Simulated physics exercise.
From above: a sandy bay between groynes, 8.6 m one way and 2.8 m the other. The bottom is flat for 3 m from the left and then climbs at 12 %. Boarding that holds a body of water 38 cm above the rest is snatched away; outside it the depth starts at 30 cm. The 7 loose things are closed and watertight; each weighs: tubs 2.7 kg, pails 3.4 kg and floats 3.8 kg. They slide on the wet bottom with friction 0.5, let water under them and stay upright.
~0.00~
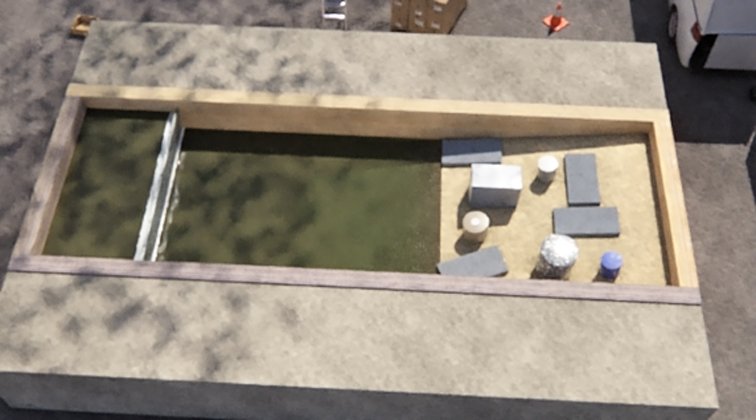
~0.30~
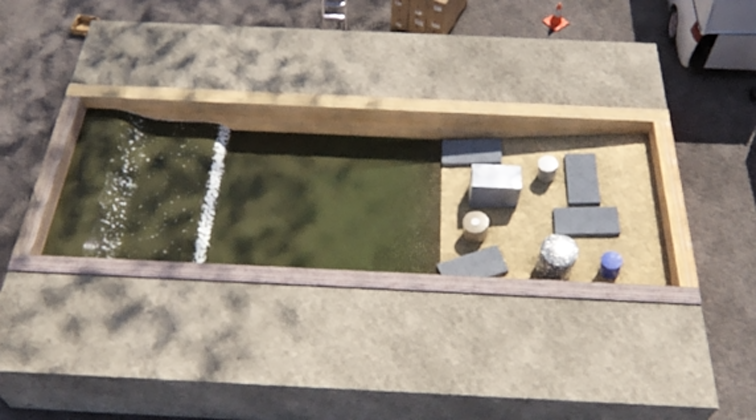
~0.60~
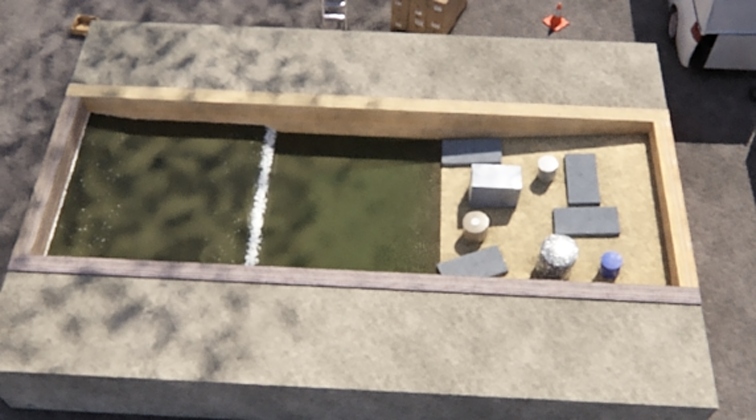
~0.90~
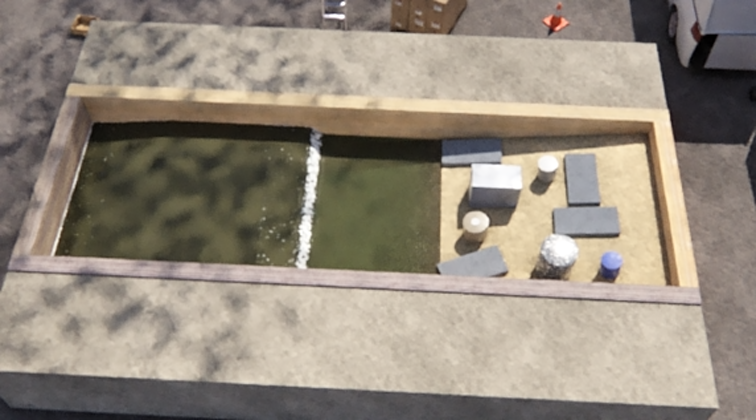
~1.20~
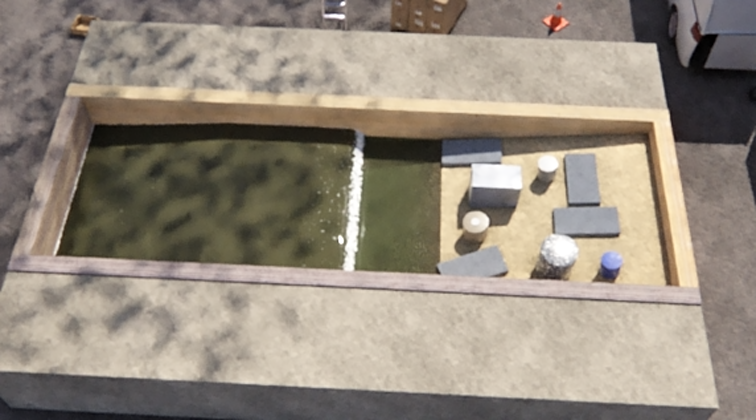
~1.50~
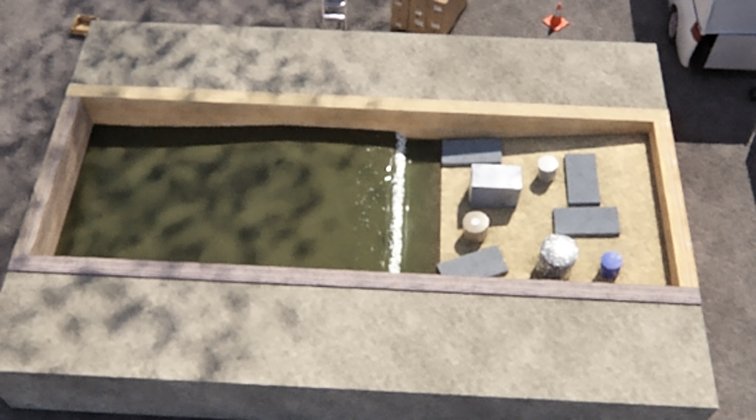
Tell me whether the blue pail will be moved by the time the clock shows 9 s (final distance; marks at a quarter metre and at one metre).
The blue pail is nudged along.
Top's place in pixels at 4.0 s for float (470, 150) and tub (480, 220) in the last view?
Around (557, 152) and (584, 207).
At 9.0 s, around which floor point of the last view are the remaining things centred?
Near (374, 231).
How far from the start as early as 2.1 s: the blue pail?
Roughly 0 cm by then.
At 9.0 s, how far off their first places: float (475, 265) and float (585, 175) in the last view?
In that order: 250 cm, 300 cm.
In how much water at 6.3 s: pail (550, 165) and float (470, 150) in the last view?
Roughly 4 and 11 cm.
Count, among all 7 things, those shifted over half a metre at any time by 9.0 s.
That makes 7.
After 2.1 s the blue pail is near (615, 260), 0.0 m from its start, aground; 0 afloat.
After 4.0 s the blue pail is near (621, 259), 0.1 m from its start, aground; 6 afloat.
After 6.3 s the blue pail is near (585, 273), 0.5 m from its start, afloat; 6 afloat.
After 9.0 s the blue pail is near (577, 277), 0.6 m from its start, aground; 5 afloat.
